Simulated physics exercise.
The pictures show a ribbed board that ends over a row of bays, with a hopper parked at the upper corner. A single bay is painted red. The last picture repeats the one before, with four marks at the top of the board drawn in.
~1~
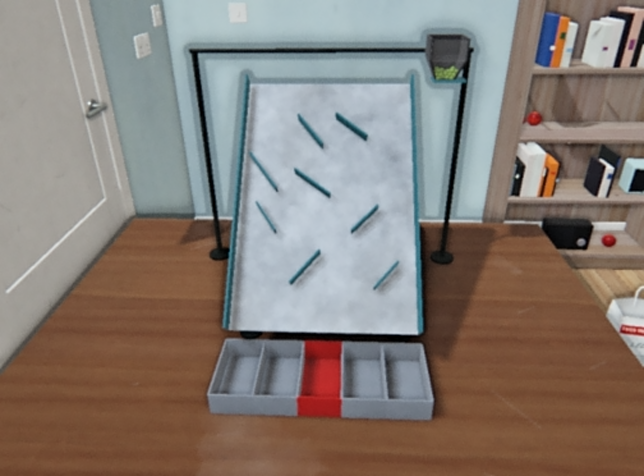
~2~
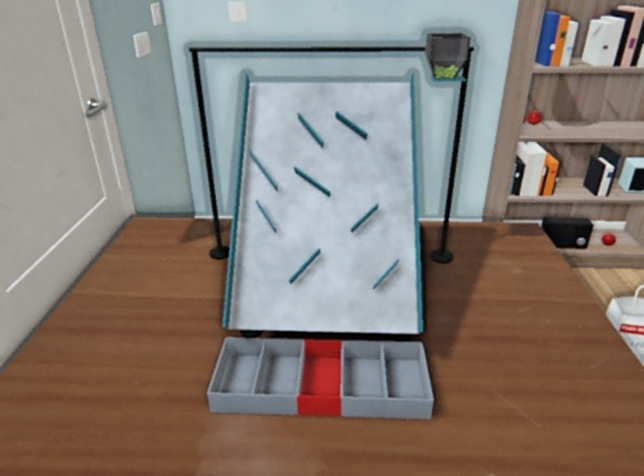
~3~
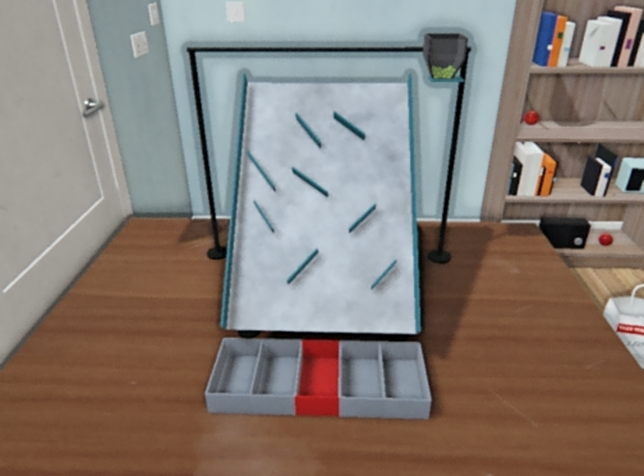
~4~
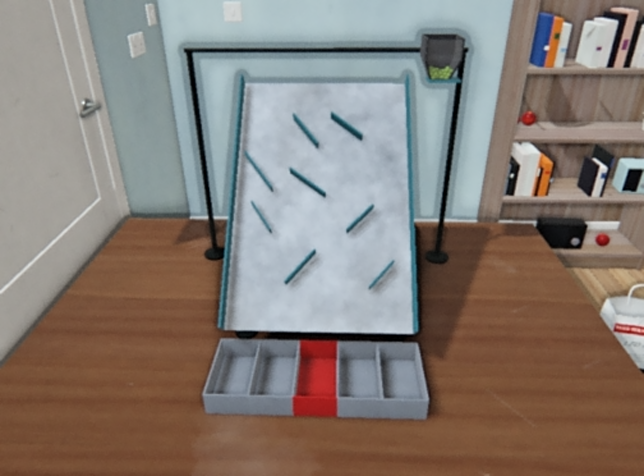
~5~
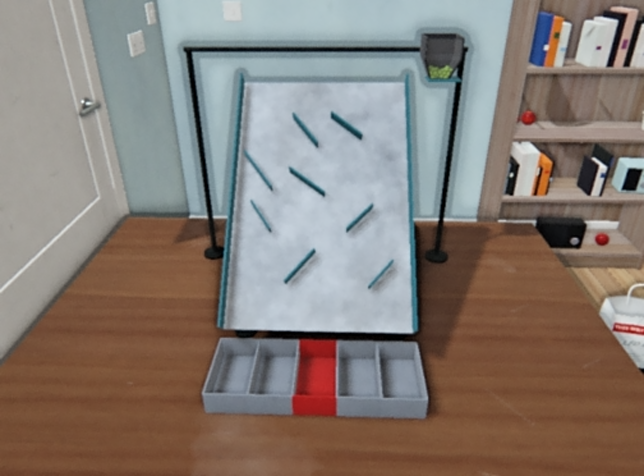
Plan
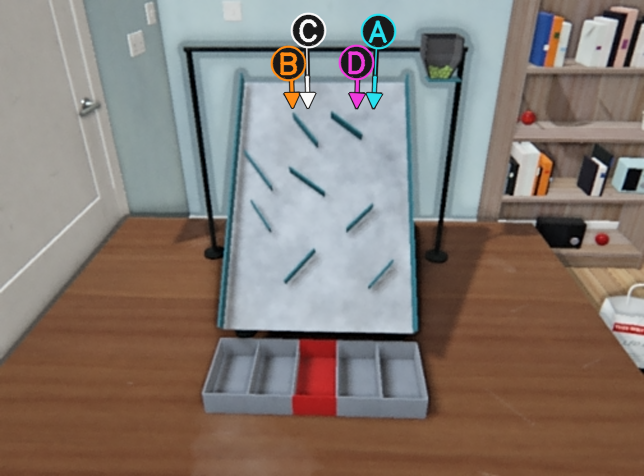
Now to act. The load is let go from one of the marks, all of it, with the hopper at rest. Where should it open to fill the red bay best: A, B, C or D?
The best mark is C.
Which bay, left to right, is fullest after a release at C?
The third from the left.
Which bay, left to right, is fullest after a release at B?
The first from the left.
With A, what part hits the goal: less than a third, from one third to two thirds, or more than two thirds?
Less than a third.
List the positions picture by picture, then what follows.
Hopper (444, 71), dried peas, door shut, in the first frame.
Ribs (298, 113) to (322, 142), (336, 111) to (367, 134), (250, 150) to (276, 186), in the second frame.
Ribs (292, 167) to (328, 192), (254, 200) to (272, 229), (349, 229) to (376, 204), in the third frame.
Ribs (284, 282) to (315, 249), (370, 287) to (394, 260), in the fourth frame.
Red bay (314, 404), number 3 of 5 from the left, in the fifth frame.
On the marked copy, mark A meets the board at (373, 102); mark B meets the board at (292, 102); mark C meets the board at (307, 102); mark D meets the board at (356, 102).
If A is chosen, roughly a quarter in the red bay, the larger part in other bays.
If B is chosen, about a tenth in the red bay, the larger part in other bays, about a tenth outside the box.
If C is chosen, roughly two thirds in the red bay, roughly a third in other bays, just a few outside the box.
If D is chosen, about a tenth in the red bay, almost all in other bays, just a few outside the box.
